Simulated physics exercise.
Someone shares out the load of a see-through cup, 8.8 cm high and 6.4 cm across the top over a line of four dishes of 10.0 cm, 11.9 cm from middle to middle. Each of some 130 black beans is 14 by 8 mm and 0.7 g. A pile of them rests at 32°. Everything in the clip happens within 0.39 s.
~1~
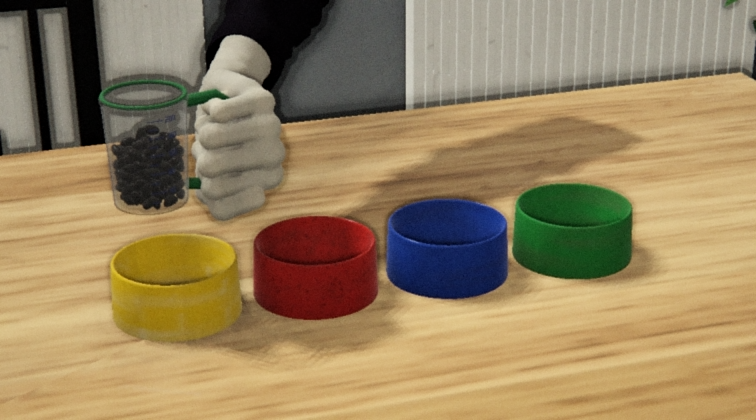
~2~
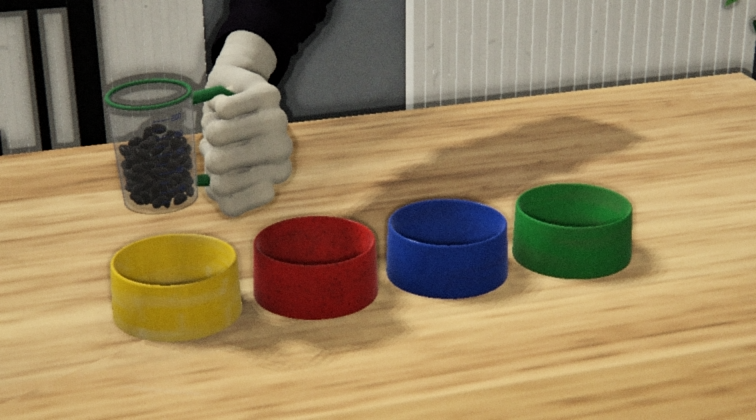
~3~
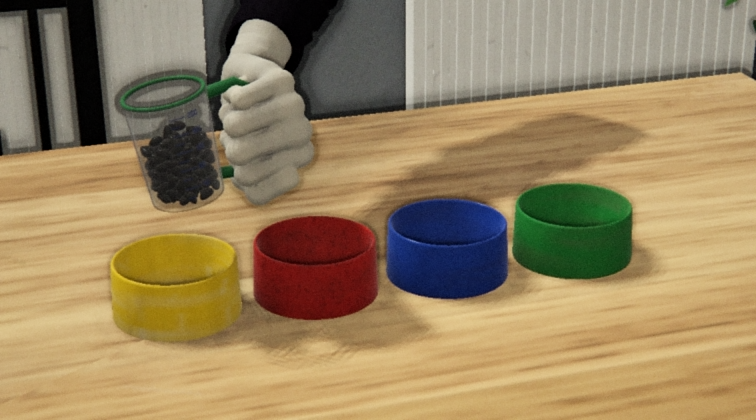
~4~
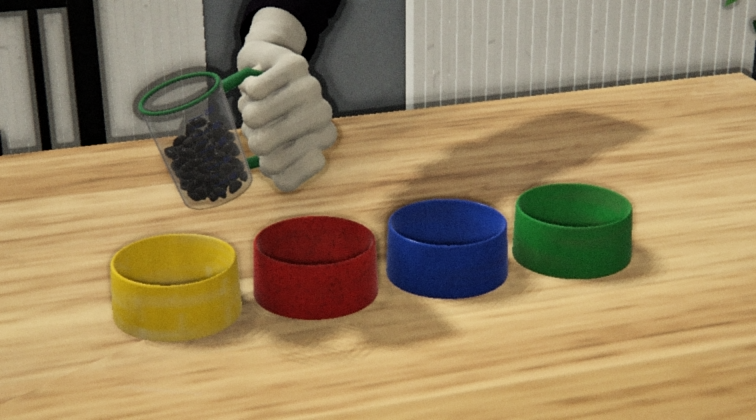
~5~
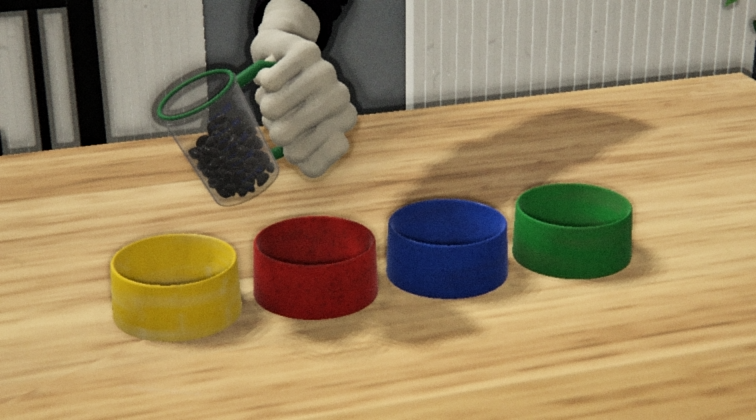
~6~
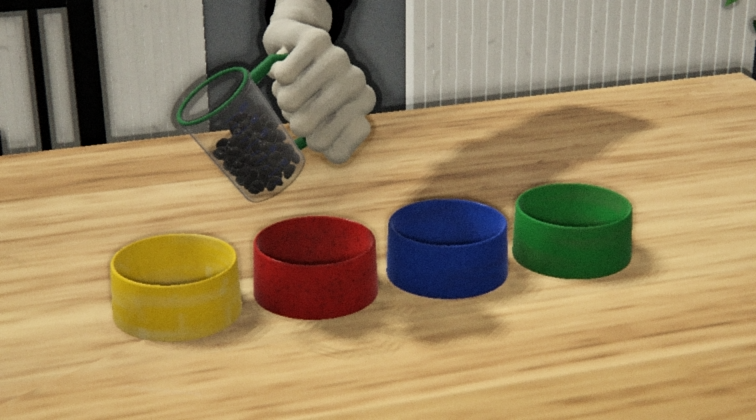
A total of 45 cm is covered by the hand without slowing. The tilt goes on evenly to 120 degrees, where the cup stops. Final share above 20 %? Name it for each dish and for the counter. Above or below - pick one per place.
Red: Below; blue: Above; green: Below; yellow: Below; counter: Below.
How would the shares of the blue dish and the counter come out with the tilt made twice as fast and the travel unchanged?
I'd expect blue to end at 0 and the counter at 0.
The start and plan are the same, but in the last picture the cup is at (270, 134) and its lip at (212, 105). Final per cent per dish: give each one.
Red 0; blue 0; green 100; yellow 0.
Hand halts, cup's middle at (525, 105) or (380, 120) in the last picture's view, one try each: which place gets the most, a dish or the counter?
Most lands at blue on the first run and at red on the second.
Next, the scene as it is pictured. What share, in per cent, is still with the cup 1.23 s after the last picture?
That would be some 0 per cent.
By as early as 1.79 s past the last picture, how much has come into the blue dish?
It works out to some 90 per cent.
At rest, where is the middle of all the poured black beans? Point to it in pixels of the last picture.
Approximately (458, 255) in the last picture.
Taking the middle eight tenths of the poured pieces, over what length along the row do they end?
6 cm.
Then, 0.74 s after the last picture, tilt 105 degrees; cup holds 100 %.
Then, 1.23 s after the last picture, tilt 120 degrees; cup holds 0 %, blue 90 %, green 5 %.
Then, 1.79 s after the last picture, tilt 120 degrees; cup holds 0 %, blue 90 %.
In the end, red 0 %, blue 90 %, green 0 %, yellow 0 %, counter 10 %.
